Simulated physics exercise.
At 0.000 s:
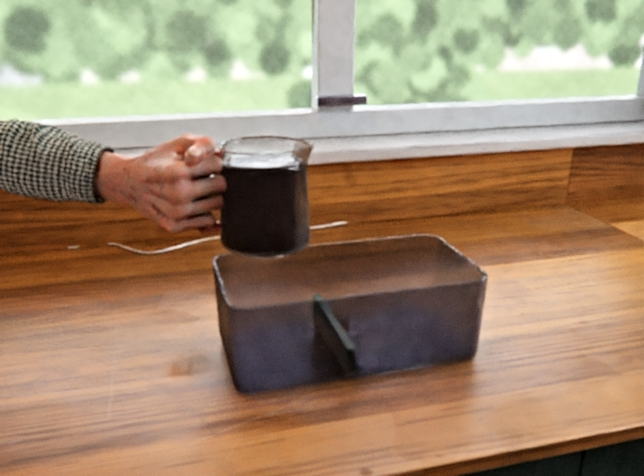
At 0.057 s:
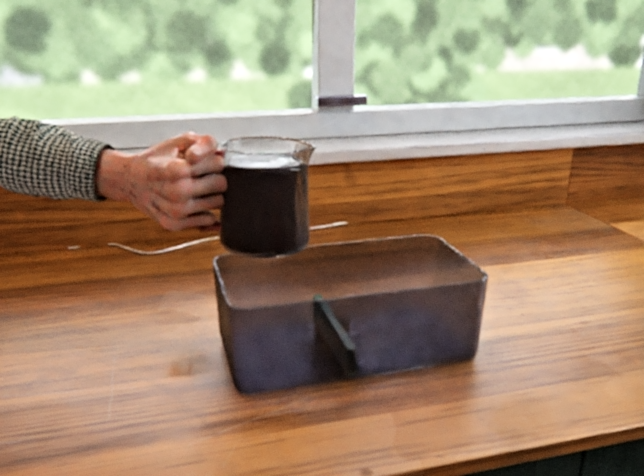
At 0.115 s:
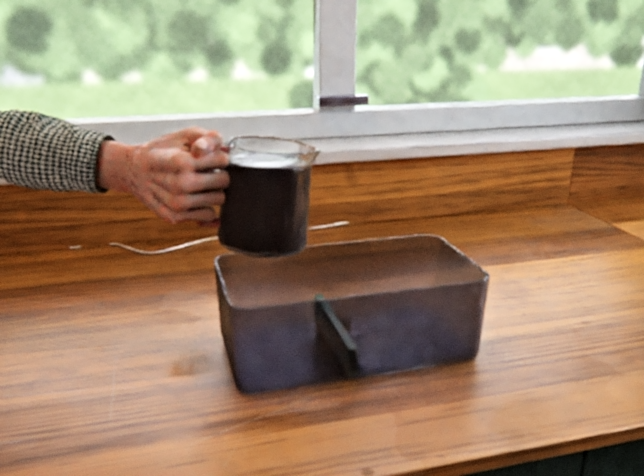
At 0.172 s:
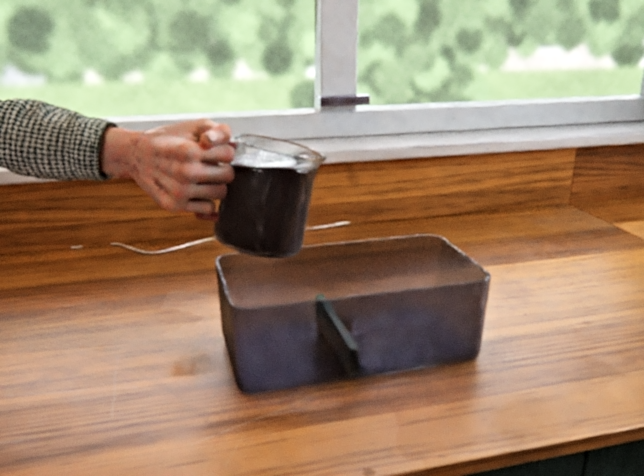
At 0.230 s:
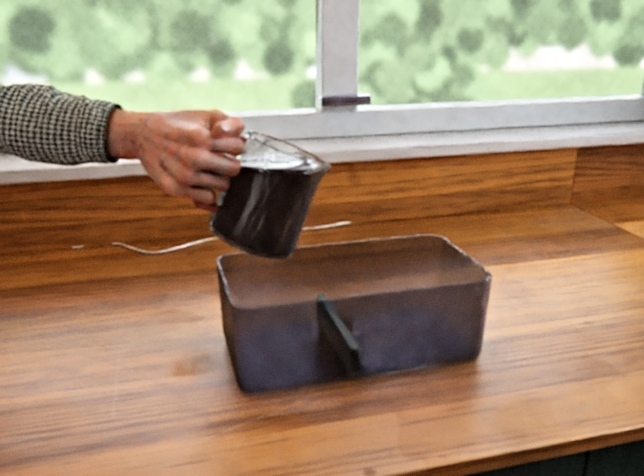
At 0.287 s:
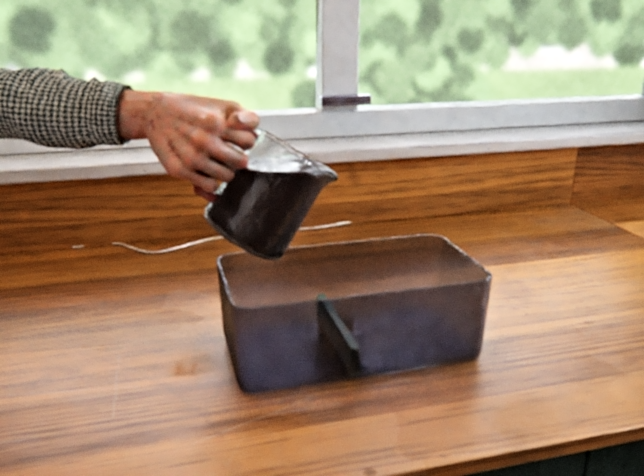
A hand in a checked sleeve, reaching in from the left, holds a clear jug of dark coffee upright, then tilts it steadily clockwise to the right, its base swinging slightly left as the wrist rises. Below sits an empty, long purplish-brown basin with a dark strip at its front. The wooden counter, seen from slightly above by a still camera, lies before a white-framed window with blurred greenery outside.
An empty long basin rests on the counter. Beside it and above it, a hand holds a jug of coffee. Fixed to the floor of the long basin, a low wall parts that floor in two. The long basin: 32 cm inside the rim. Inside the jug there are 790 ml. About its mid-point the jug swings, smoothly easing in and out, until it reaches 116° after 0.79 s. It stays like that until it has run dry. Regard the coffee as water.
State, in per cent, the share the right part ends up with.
The right part ends up with roughly 88 %.
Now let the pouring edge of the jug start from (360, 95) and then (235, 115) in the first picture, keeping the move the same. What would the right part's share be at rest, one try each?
Try 1: 85 %; try 2: 10 %.
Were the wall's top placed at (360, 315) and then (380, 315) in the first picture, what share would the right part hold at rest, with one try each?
One try each: Around 45 percent and then around 10 percent.
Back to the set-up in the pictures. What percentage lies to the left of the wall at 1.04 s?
Left share: Approx. 10 %.
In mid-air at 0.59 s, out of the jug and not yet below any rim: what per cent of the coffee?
At that moment, about 20 percent.
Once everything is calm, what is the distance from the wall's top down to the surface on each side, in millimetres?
The left comes to roughly 34 mm and the right to roughly 14 mm.
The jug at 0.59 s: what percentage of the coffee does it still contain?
Close to 60 in a hundred.
By 0.59 s the tilt is 98° and 59 per cent is still to pour, 0 is left of the wall and 21 right of it.
By 0.81 s the tilt is 116° and 12 per cent is still to pour, 7 is left of the wall and 74 right of it.
By 1.04 s the tilt is 116° and 1 per cent is still to pour, 10 is left of the wall and 88 right of it.
By 1.29 s the tilt is 116° and 0 per cent is still to pour, 10 is left of the wall and 89 right of it.
At rest 11 per cent lies left of the wall, 88 right of it and 1 outside.
